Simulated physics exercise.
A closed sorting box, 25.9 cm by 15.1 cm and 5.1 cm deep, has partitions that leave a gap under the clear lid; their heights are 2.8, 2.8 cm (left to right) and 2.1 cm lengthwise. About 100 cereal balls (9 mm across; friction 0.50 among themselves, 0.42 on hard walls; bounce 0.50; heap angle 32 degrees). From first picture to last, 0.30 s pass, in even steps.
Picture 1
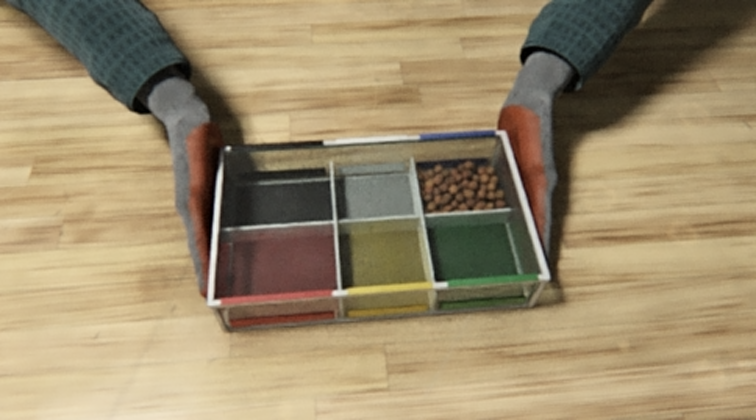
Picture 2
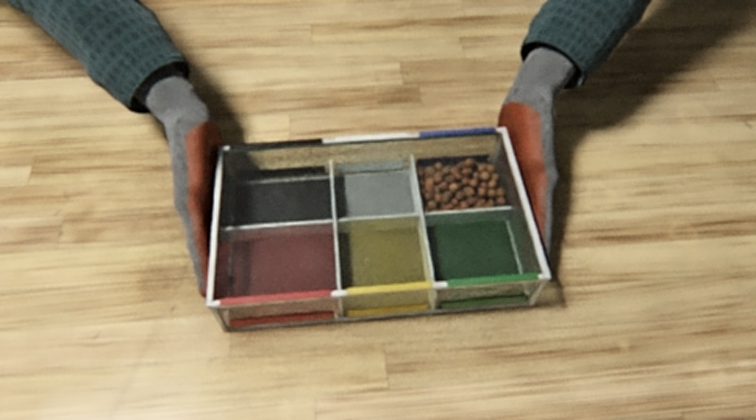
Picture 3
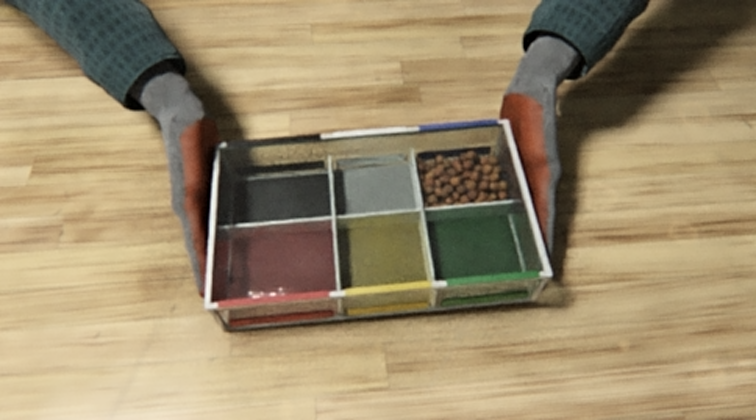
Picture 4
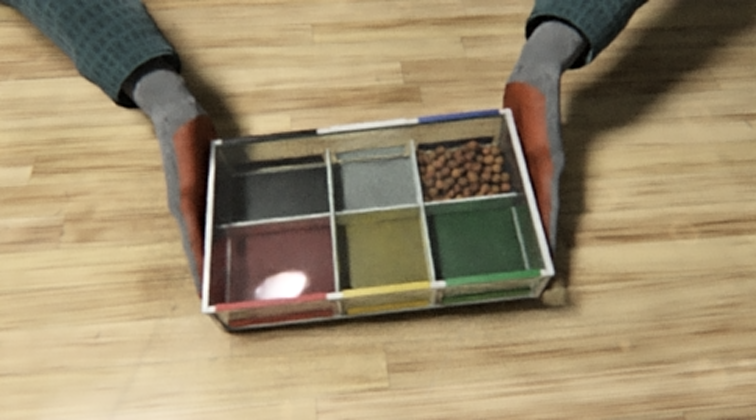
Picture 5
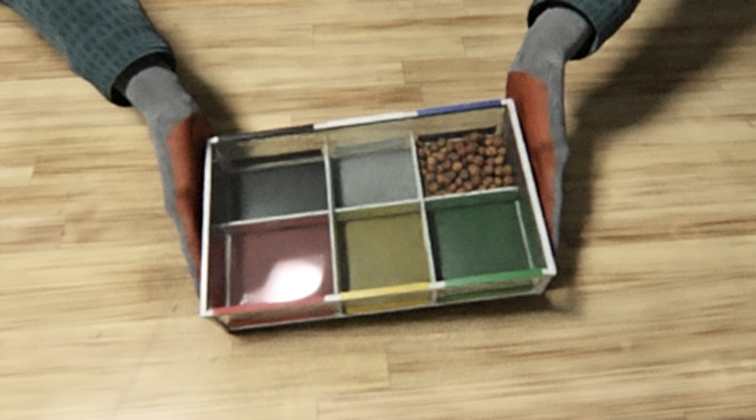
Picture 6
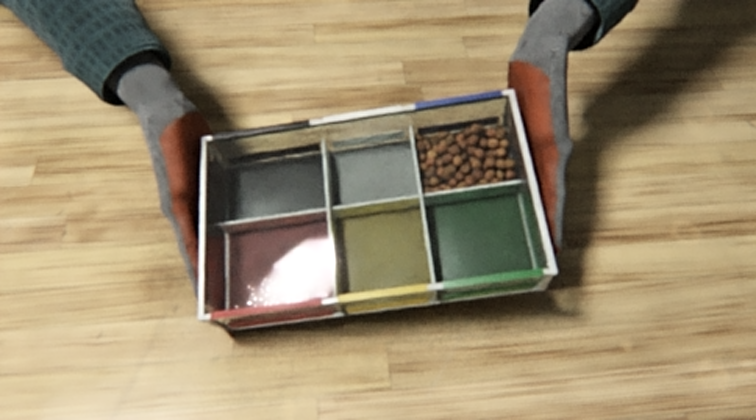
On a wooden surface, two gloved hands slowly tilt a clear divided box holding brown balls.
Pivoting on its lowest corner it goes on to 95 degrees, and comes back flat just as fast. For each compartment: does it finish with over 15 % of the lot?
Red: Yes, blue: No, green: No, yellow: Yes, white: No, black: No.
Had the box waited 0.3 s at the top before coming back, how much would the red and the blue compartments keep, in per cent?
Red 55, blue 10.
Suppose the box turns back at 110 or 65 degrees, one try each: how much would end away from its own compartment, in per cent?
About 100 and 15 per cent.
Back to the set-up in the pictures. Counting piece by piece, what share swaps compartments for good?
Roughly 90 per cent.
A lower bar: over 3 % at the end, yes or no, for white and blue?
White no, blue yes.
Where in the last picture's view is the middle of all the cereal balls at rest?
At about (358, 297).
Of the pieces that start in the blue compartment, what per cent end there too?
Some 10 per cent.
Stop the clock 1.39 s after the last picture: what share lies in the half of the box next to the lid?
About 50 per cent.
Then, 1.39 s after the last picture, tilt 95 degrees; red 10 %, blue 60 %, green 5 %, yellow 25 %.
Then, 2.32 s after the last picture, tilt 43 degrees; red 40 %, blue 10 %, green 5 %, yellow 50 %.
Then, 3.25 s after the last picture, tilt 0 degrees; red 40 %, blue 10 %, green 5 %, yellow 50 %.
In the end, red 40 %, blue 10 %, green 5 %, yellow 50 %, white 0 %, black 0 %.
